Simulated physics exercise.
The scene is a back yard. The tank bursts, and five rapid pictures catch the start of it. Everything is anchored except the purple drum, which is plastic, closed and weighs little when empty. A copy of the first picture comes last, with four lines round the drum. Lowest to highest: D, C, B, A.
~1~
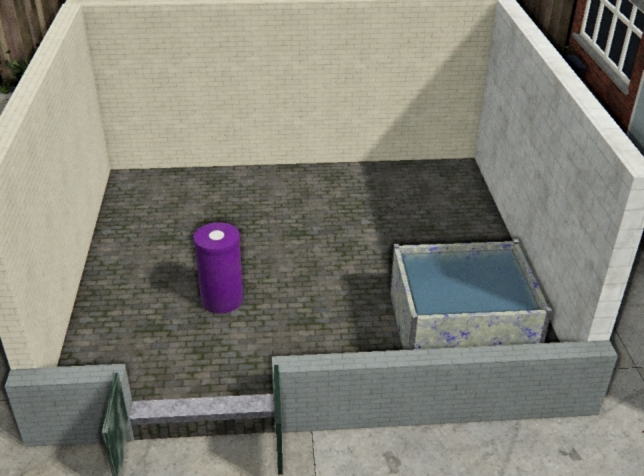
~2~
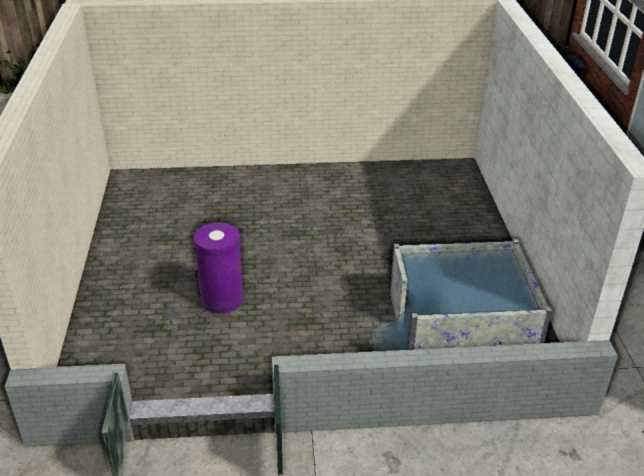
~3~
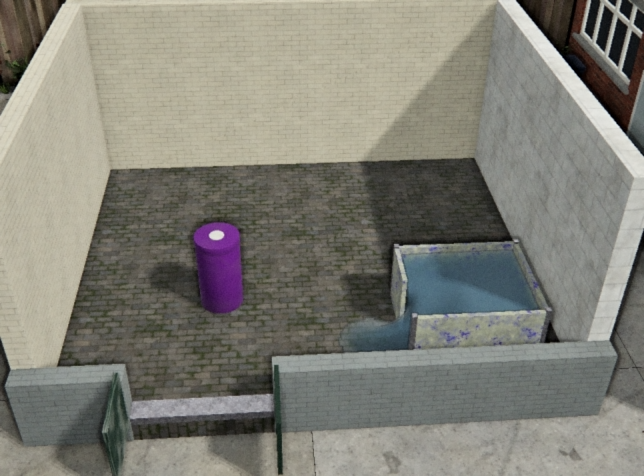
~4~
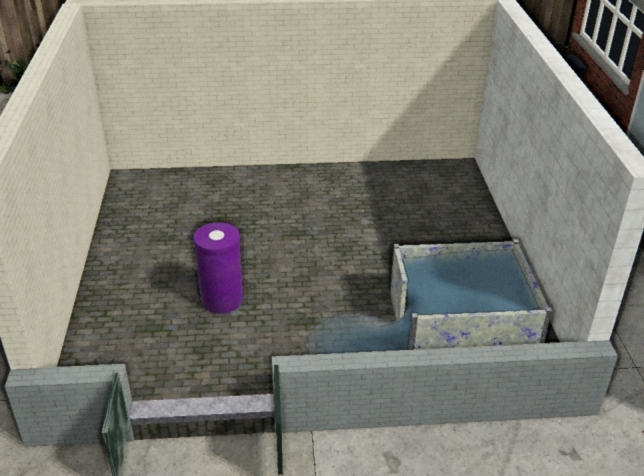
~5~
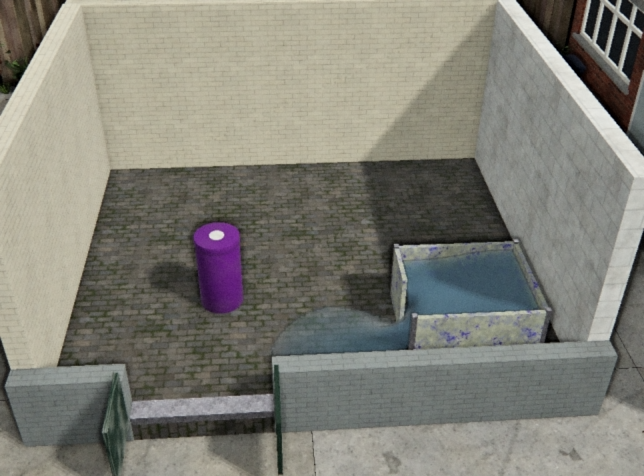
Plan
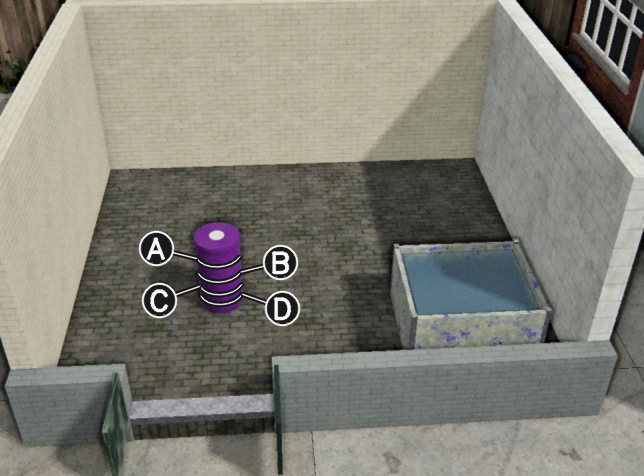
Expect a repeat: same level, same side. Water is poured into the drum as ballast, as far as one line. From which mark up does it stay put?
That is level D.
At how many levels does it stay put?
All of them.
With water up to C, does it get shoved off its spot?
No, that is safe.
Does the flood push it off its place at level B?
No, that is safe.
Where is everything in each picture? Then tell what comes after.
Lid of the purple drum at (217, 235); tank full, its middle at (468, 283); open gate at (199, 363), in the first frame.
In the second frame, 1 % of the ground under water, its edge towards the drum at (386, 326).
In the third frame, 2 % of the ground under water, its edge towards the drum at (353, 327).
In the fourth frame, 4 % of the ground under water, its edge towards the drum at (325, 325).
Lid of the purple drum at (217, 235); 6 % of the ground under water, its edge towards the drum at (298, 330), in the fifth frame.
In white, A at (217, 266); B at (219, 282); C at (220, 294); D at (221, 304); from the bottom up D, C, B, A.
With A, it does not move.
With B, it does not move.
With C, it does not move.
With D, it shifts by a finger or two and stays.
